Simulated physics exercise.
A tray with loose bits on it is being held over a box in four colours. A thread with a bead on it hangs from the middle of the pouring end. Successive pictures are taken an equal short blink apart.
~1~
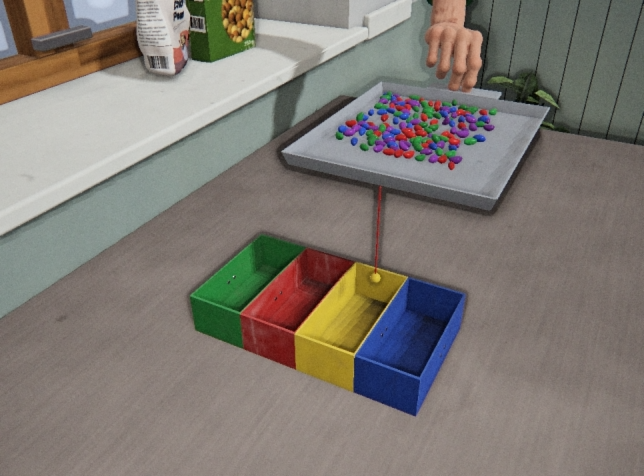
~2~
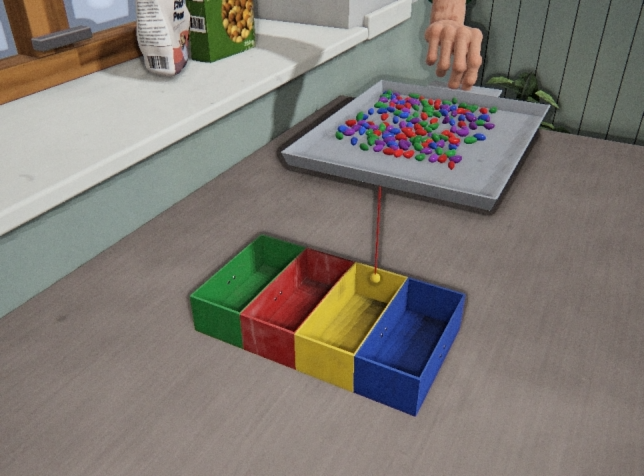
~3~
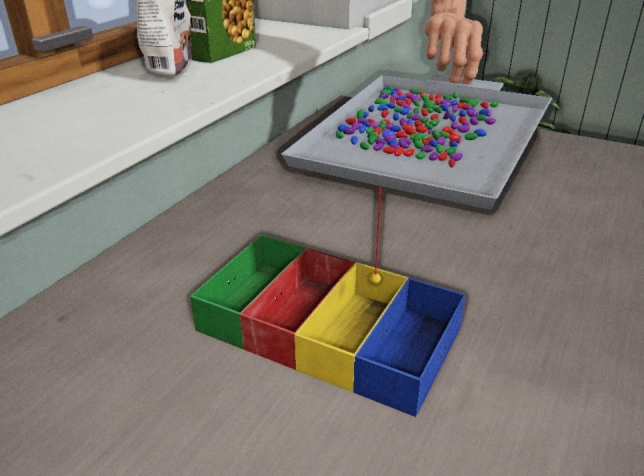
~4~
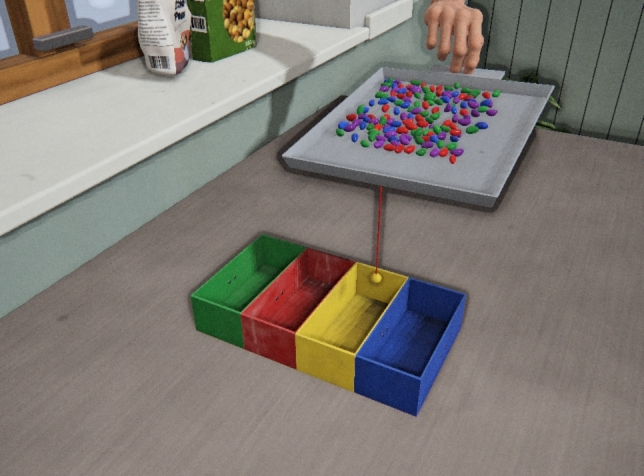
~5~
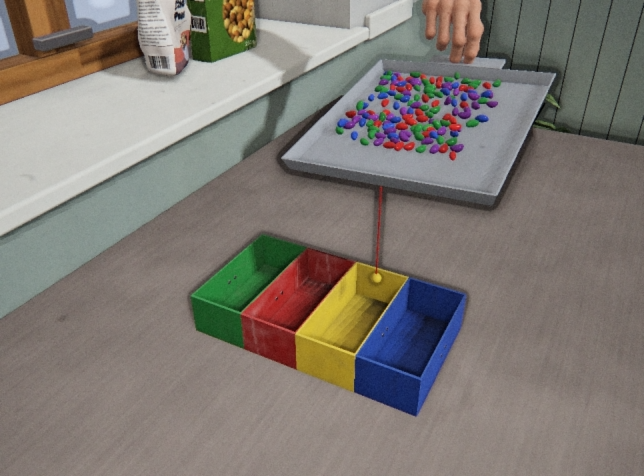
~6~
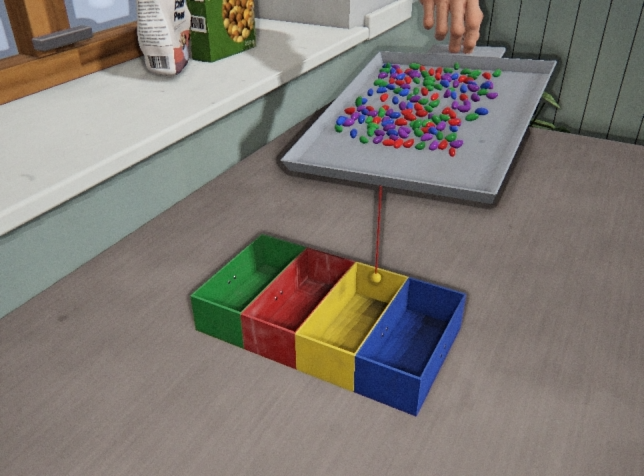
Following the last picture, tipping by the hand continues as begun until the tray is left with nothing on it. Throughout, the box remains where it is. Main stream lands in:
Red.
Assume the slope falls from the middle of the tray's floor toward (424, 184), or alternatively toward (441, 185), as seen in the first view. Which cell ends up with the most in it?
The first time it is blue, and the second time it is blue.
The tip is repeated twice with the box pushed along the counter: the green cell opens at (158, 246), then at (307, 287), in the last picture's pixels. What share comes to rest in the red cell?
It comes to near 0 per cent the first time and near 10 per cent the second time.
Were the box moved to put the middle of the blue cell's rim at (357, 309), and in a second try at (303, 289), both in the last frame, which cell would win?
For the first position it is the yellow cell, and for the second it is that blue cell.
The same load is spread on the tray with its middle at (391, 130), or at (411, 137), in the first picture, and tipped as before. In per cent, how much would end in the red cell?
About 60 and 60 per cent.
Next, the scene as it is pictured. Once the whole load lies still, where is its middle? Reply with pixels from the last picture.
The centre comes to rest near (296, 308).
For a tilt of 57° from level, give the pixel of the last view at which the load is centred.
Somewhere about pixel (337, 146).
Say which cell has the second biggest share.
That one is the green one.
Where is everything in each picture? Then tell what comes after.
Corners of the pouring end near (288, 151) and (492, 196), level; middle of the load near (423, 125), jelly beans; bead on its thread near (375, 278); green cell near (217, 318); red cell near (268, 338); yellow cell near (324, 359); blue cell near (386, 382), in the first picture.
Corners of the pouring end near (288, 151) and (492, 195), level; middle of the load near (423, 124), in the second picture.
Corners of the pouring end near (288, 153) and (492, 195), tipped barely, lowest at the left corner; middle of the load near (424, 120), in the third picture.
Corners of the pouring end near (288, 154) and (493, 193), tipped a little, lowest at the left corner; middle of the load near (424, 114), in the fourth picture.
Corners of the pouring end near (288, 156) and (492, 191), tipped a little, lowest at the left corner; middle of the load near (424, 108), in the fifth picture.
Corners of the pouring end near (287, 158) and (492, 190), tipped a little, lowest at the left corner; middle of the load near (423, 102); green cell near (217, 318); red cell near (269, 338); yellow cell near (325, 359); blue cell near (386, 382), in the sixth picture.
Shortly afterwards, tray tipped steeply; all but a few on the tray; only a few in the red cell; a little falling or outside the box.
Next, tray tipped right over; near a third on the tray; near a quarter in the green cell; near a quarter in the red cell; only a few in the yellow cell; near a quarter falling or outside the box.
Some moments later, tray tipped past a quarter turn; near half in the red cell; near a third in the green cell; a little in the yellow cell; only a few in the blue cell; only a few falling or outside the box.
In the end, tray tipped past a quarter turn; near half in the red cell; near a third in the green cell; a little in the yellow cell; only a few in the blue cell; only a few outside the box.
